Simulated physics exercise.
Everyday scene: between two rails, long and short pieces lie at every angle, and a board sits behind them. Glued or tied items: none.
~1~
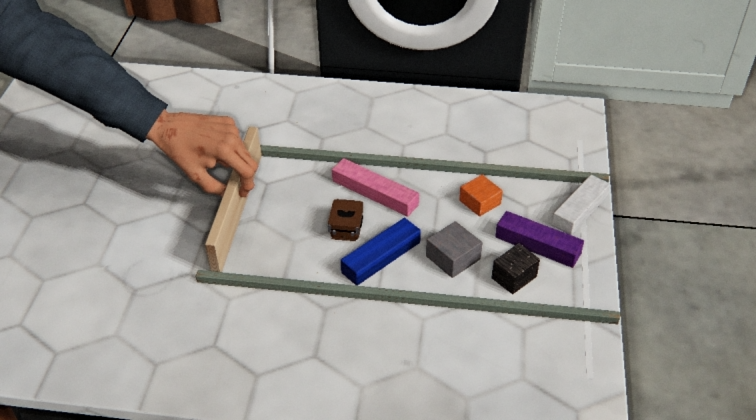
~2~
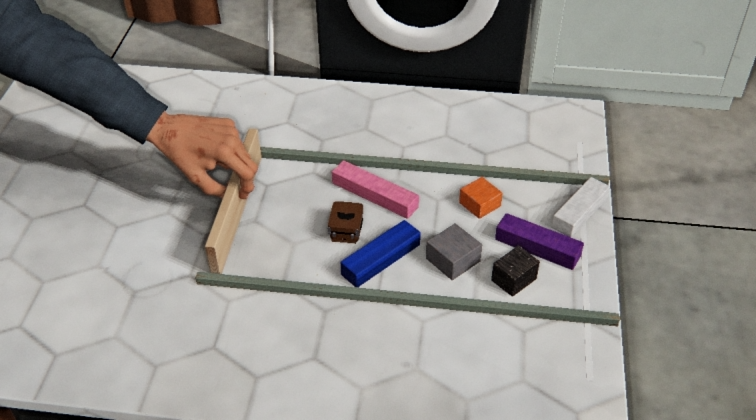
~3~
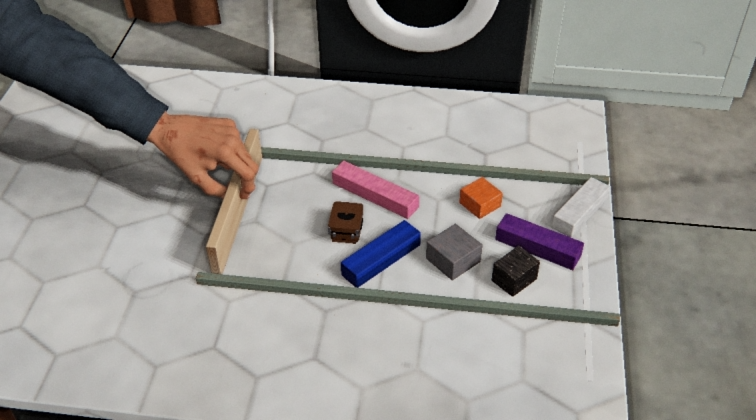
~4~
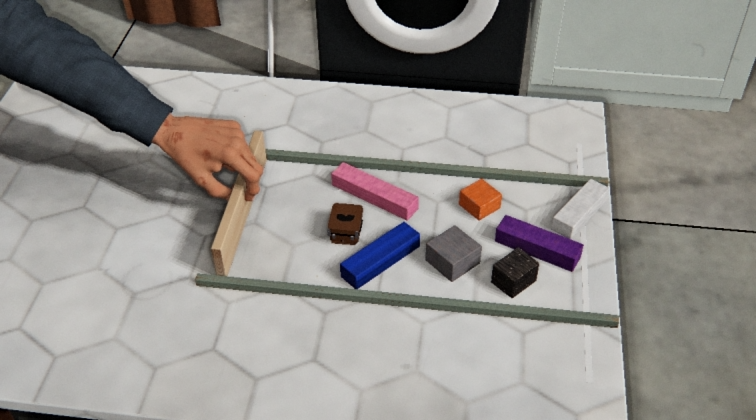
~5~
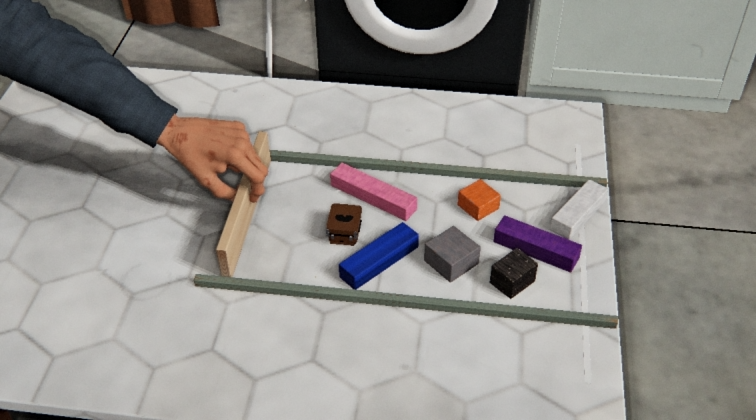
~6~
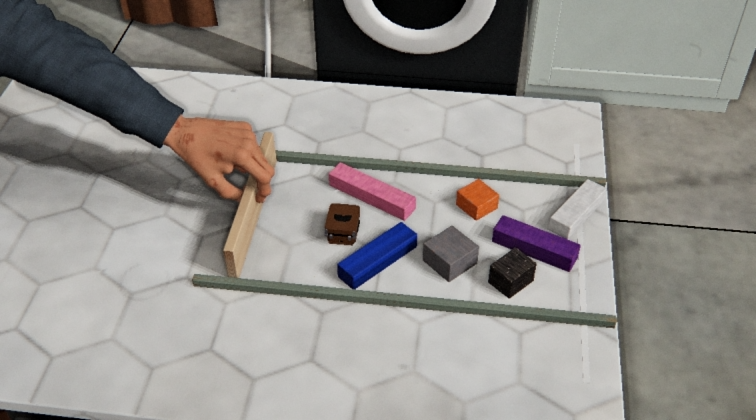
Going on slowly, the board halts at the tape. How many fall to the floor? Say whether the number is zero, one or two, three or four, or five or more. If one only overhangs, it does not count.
The number is five or more.
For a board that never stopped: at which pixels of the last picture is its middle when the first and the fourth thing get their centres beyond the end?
At (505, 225) for the first, at (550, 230) for the fourth.
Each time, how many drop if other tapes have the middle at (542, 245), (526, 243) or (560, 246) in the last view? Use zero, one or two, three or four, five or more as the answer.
Well, going through them: Three or four, then one or two, then 3 or 4.
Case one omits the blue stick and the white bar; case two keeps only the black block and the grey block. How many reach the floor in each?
The first count is 4 and the second is 5.
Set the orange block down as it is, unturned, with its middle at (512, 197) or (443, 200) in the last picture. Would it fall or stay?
The orange block: Plunges, then plunges.
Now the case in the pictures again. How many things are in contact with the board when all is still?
1 in contact.
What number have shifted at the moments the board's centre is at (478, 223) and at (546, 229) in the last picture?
7 by the first point, 8 by the second.
Soon after, none off yet; white bar at rest near (578, 209); purple bar at rest near (536, 243); black block at rest near (512, 273).
After that, none off yet; white bar at rest near (578, 209); purple bar displaced about its own width near (589, 256); black block displaced about its own width near (570, 289).
In the end, the number that fall off is five or more; gone, pink bar, blue stick, grey block, orange block, black block, purple bar and white bar.
